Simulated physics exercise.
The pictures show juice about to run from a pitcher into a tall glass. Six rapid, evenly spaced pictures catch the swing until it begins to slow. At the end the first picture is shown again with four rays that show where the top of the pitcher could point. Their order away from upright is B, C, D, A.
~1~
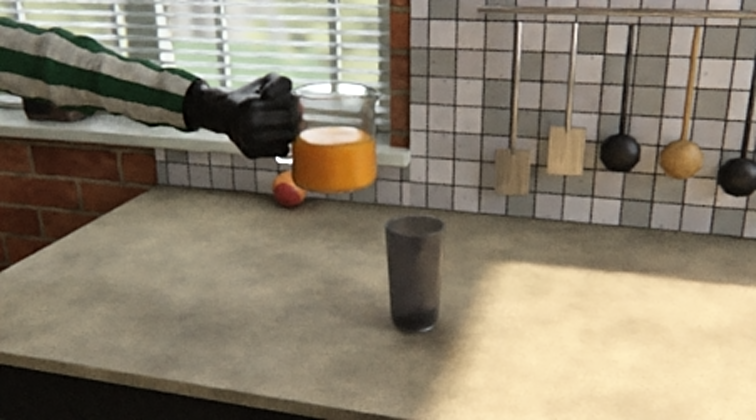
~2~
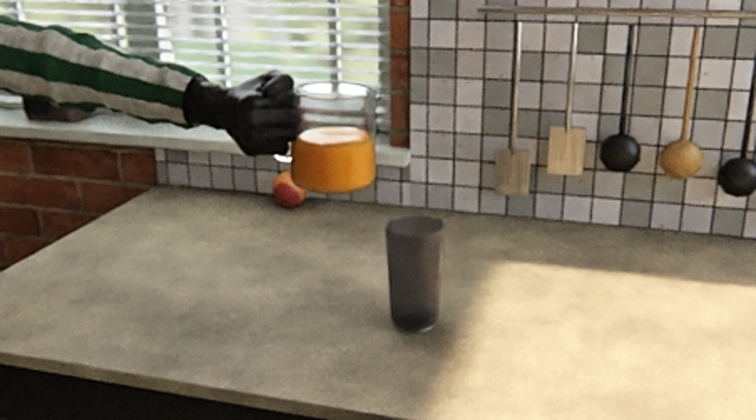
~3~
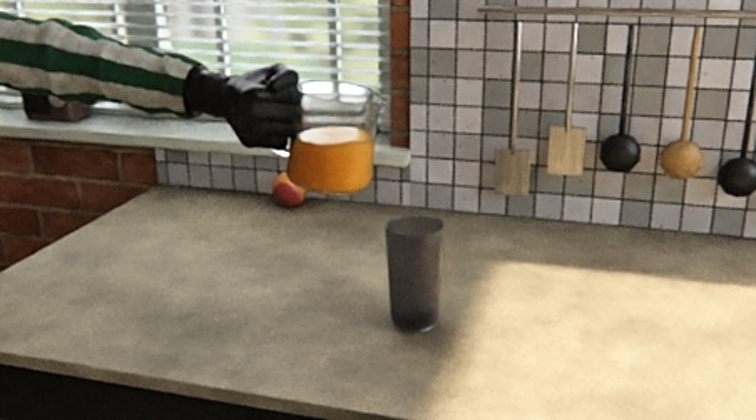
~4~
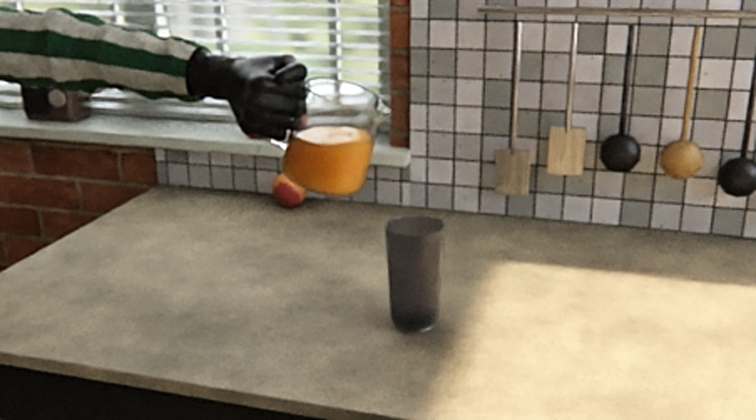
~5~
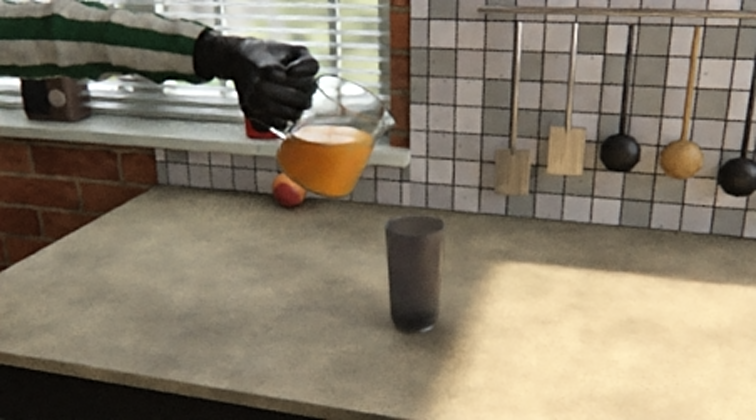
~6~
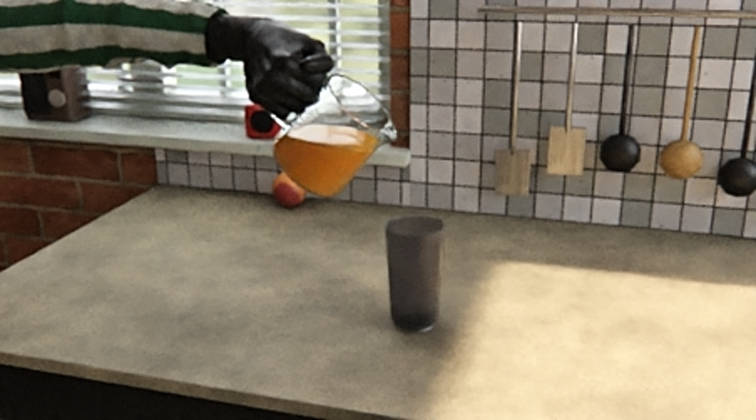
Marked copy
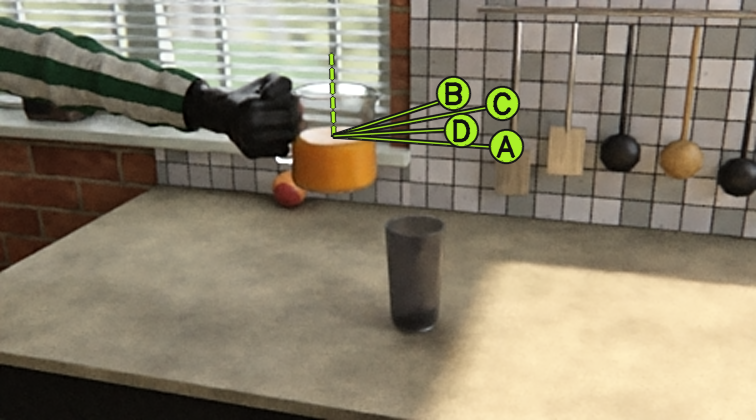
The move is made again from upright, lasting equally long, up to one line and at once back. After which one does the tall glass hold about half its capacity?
Line C.
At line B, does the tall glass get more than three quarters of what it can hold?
No, it does not.
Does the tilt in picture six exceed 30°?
Yes.
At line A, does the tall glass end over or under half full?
Over.
In lime, A at (489, 146); B at (438, 102); C at (485, 107); D at (444, 129).
If A is chosen, the tall glass ends with about 76 % of what it can hold; 6 % of the juice is spilt.
If B is chosen, the tall glass ends with about 36 % of what it can hold.
If C is chosen, the tall glass ends with about 51 % of what it can hold.
If D is chosen, the tall glass ends with about 65 % of what it can hold; 3 % of the juice is spilt.
